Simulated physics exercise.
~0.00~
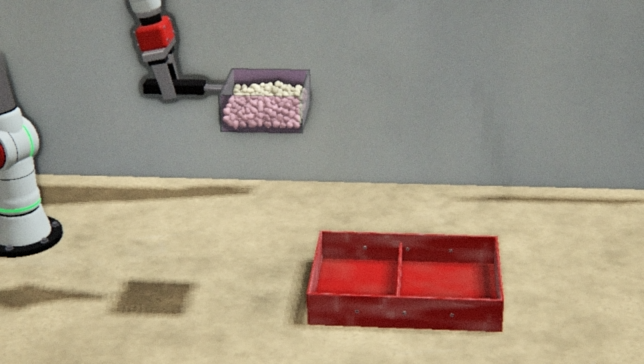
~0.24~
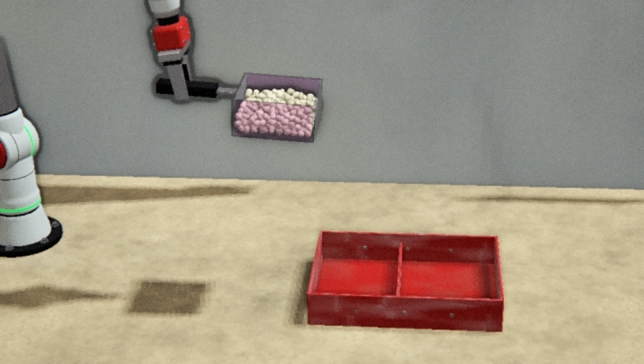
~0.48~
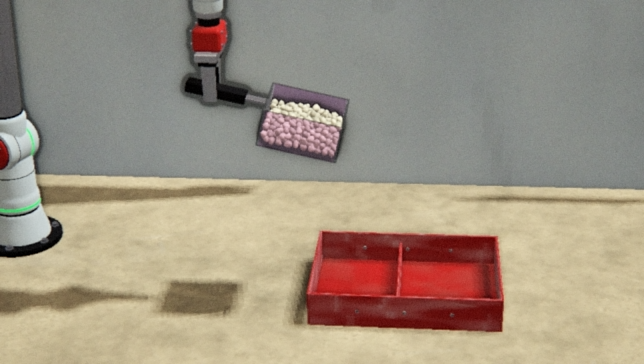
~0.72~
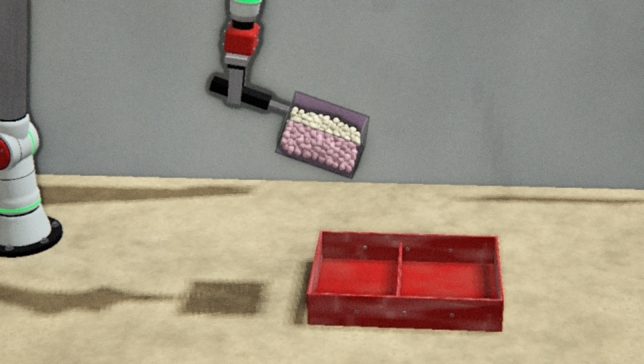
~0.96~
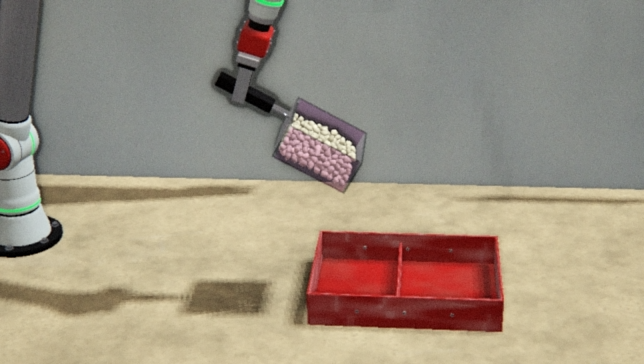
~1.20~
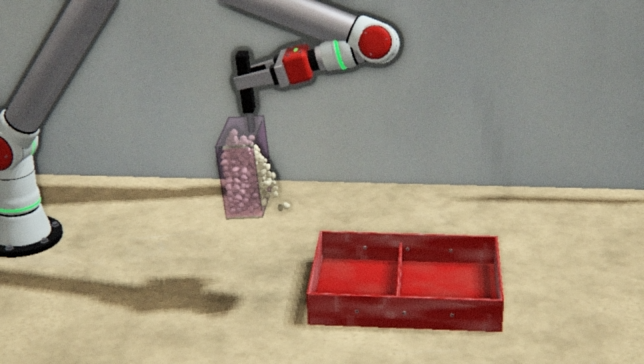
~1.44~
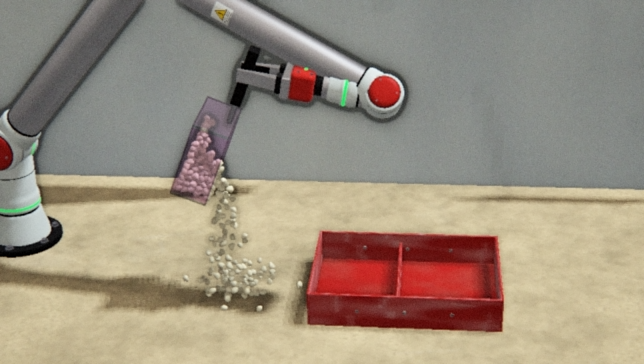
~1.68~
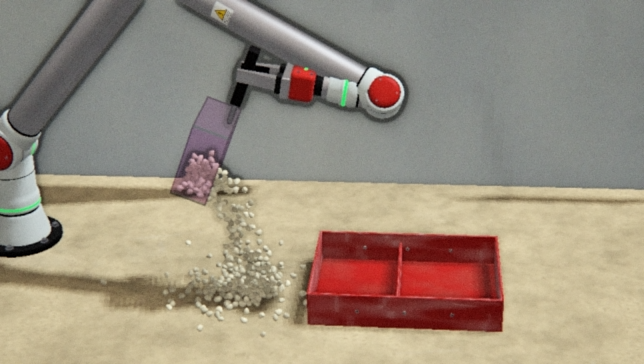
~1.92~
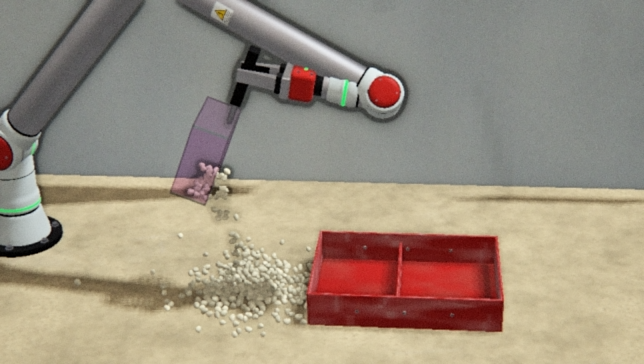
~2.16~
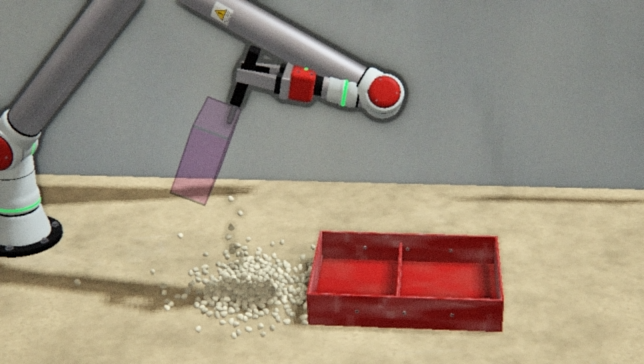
A grey and white robot arm at the left holds a see-through purple box of small pale and pinkish beans above a sandy-coloured table top, seen from a fixed view in front of a grey wall. A red crate, split in two by a cross wall, rests to the right. The arm carries the box right and down, tilting it slightly. It then swings the box back left and tips it steeply, and beans start to spill. They pour onto the table short of the crate and scatter. Finally the box hangs empty above a loose heap beside the crate, which looks empty.
